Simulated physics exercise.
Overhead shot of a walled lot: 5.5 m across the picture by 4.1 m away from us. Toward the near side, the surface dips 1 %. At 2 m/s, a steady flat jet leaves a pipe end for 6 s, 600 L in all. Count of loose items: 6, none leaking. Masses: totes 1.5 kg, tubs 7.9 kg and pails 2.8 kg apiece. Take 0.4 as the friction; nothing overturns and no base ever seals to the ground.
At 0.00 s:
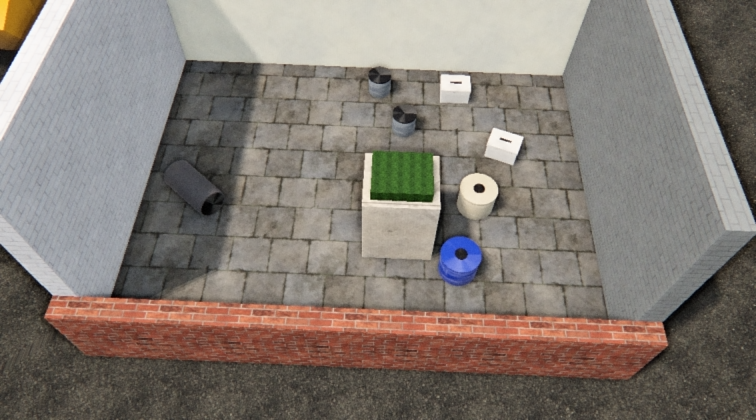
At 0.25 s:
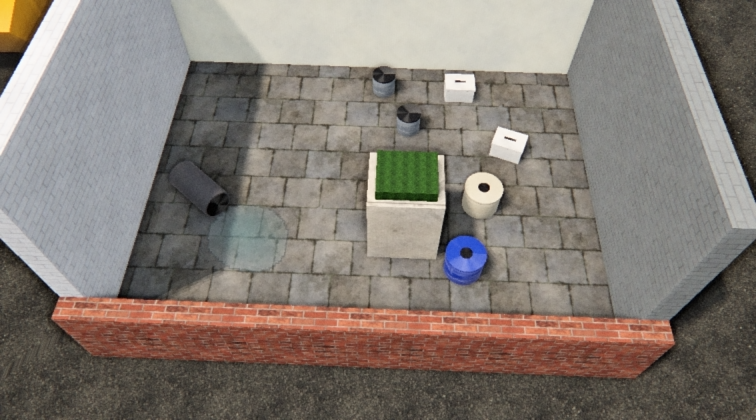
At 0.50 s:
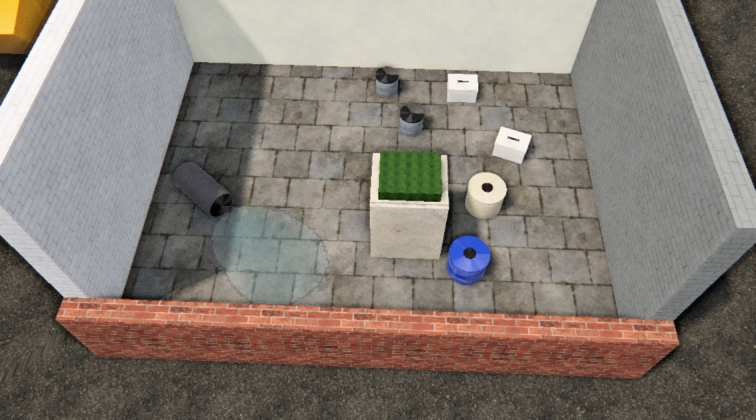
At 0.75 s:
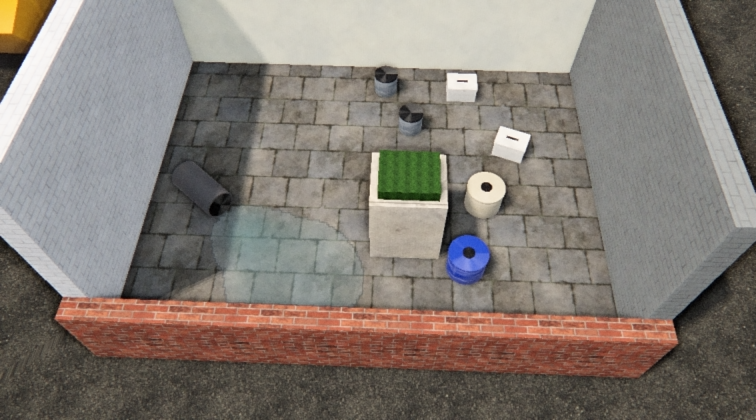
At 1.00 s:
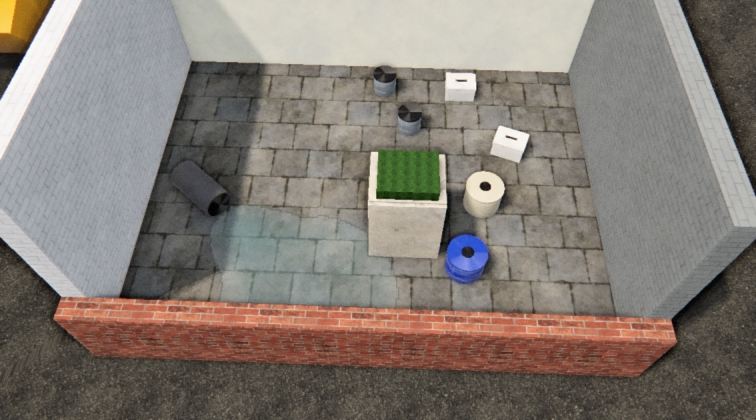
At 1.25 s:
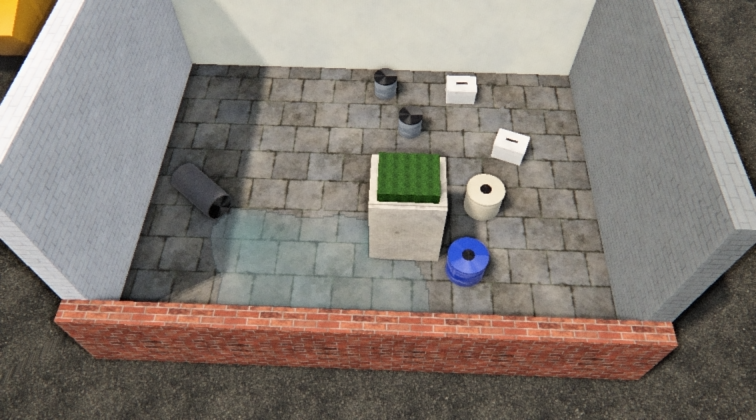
In a walled paved lot, a shallow patch of water appeared near the dark pipe on the left and spread right along the front brick wall, while the tubs and other loose items stayed put.
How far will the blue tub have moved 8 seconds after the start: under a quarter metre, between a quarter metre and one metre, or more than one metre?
Between a quarter metre and one metre.
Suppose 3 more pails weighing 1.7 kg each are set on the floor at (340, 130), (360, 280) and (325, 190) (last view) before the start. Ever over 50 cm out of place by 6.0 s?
The first is lower, the second higher, the third lower.
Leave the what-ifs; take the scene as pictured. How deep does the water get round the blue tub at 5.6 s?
3 cm, roughly.
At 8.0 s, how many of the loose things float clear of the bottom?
By my count, 2.
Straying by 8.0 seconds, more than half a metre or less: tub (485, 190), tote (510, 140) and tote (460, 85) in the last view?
First stays inside the line, second crosses the line, third stays inside the line.
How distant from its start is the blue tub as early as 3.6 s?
Roughly 10 cm.
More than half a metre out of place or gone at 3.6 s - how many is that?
It comes to 0.
After 1.8 s the blue tub is near (468, 255), 0.0 m from its start, aground; 0 afloat.
After 3.6 s the blue tub is near (474, 250), 0.1 m from its start, aground; 0 afloat.
After 5.6 s the blue tub is near (486, 234), 0.3 m from its start, aground; 0 afloat.
After 8.0 s the blue tub is near (490, 226), 0.5 m from its start, aground; 2 afloat.
